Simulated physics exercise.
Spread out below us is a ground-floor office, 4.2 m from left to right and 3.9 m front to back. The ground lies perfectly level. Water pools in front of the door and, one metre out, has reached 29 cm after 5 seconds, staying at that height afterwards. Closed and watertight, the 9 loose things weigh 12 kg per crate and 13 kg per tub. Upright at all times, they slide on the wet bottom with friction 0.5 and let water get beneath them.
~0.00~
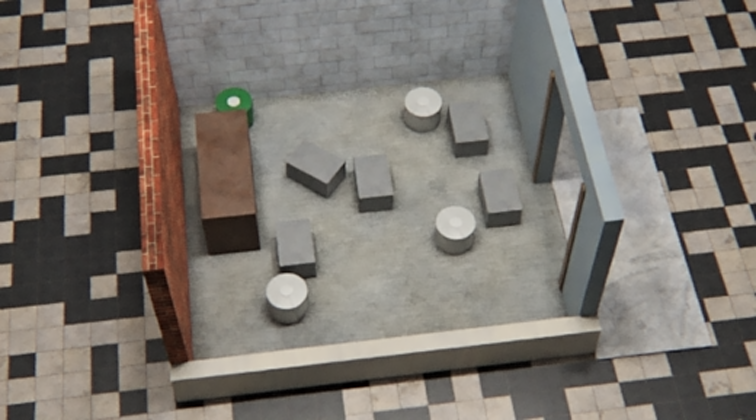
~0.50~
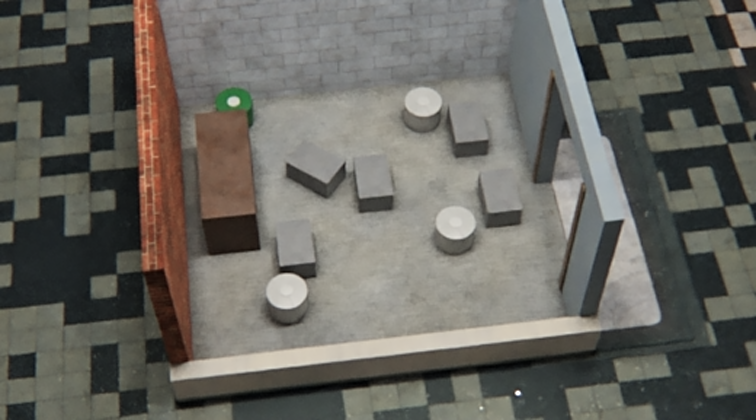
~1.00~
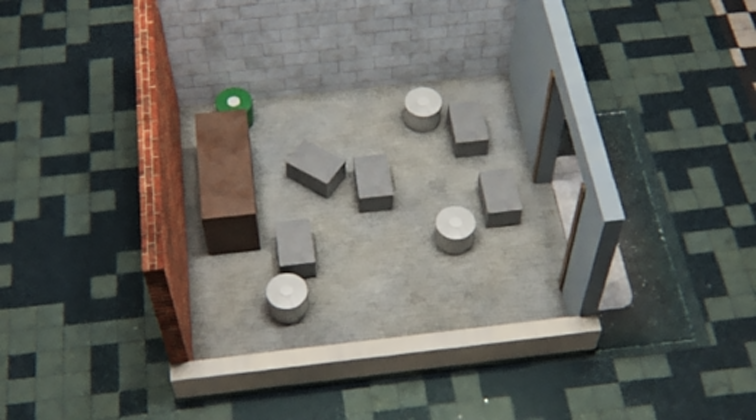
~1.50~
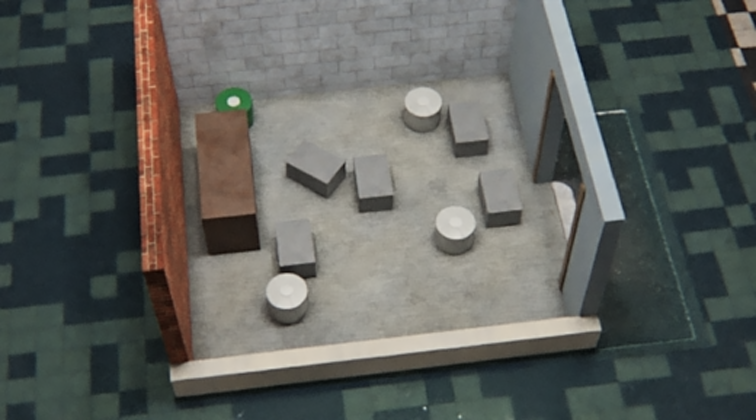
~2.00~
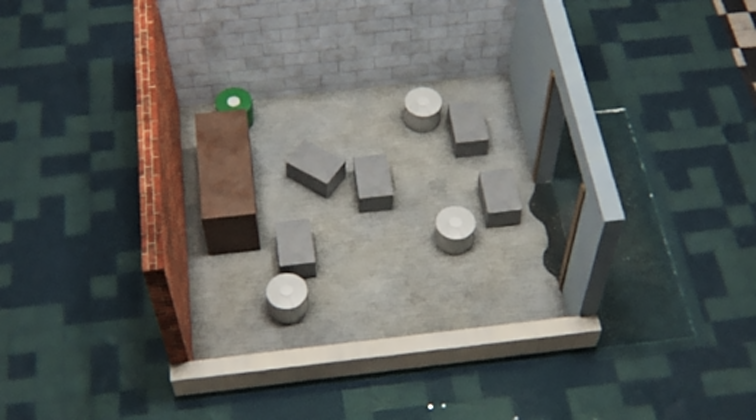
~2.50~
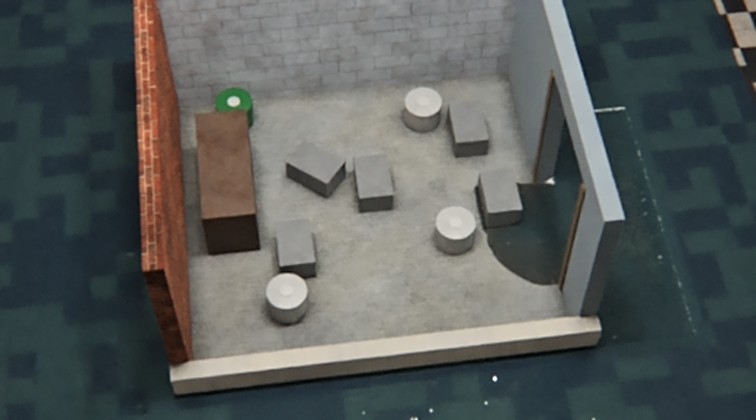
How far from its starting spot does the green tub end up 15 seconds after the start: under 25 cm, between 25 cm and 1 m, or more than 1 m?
Result: A large displacement.
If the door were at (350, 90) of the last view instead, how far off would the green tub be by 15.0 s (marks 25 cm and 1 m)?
In that case the green tub goes a long way.
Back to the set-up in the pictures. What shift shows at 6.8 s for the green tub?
10 cm, give or take.
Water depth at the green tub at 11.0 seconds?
I'd say around 19 cm.
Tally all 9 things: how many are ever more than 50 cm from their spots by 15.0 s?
That comes to 9.
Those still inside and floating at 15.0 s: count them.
The number is 9.
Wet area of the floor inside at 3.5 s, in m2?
2.5 m2.
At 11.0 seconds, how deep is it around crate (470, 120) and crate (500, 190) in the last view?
Around 13 cm and 15 cm.
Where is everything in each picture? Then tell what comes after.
The first frame shows the green tub at (234, 102), on the bottom; 0.0 m2 under water; 0 of 9 have shifted.
The second frame shows the green tub at (234, 102), on the bottom; 0.0 m2 under water; 0 of 9 have shifted.
The third frame shows the green tub at (234, 102) rests on the ground; water covers 0.0 m2; 0 of 9 have shifted.
The fourth frame shows the green tub at (234, 102), on the bottom; 0.0 m2 under water; 0 of 9 have shifted.
The fifth frame shows the green tub at (234, 102), on the bottom; 0.1 m2 under water; 0 of 9 have shifted.
The sixth frame shows the green tub at (234, 102), on the bottom; water covers 0.6 m2; 0 of 9 have shifted.
After 3.5 s the green tub is near (234, 102), 0.0 m from its start, aground; 0 afloat.
After 6.8 s the green tub is near (224, 106), 0.1 m from its start, aground; 5 afloat.
After 11.0 s the green tub is near (293, 85), 0.7 m from its start, afloat; 9 afloat.
After 15.0 s the green tub is near (481, 137), 3.1 m from its start, afloat; 9 afloat.
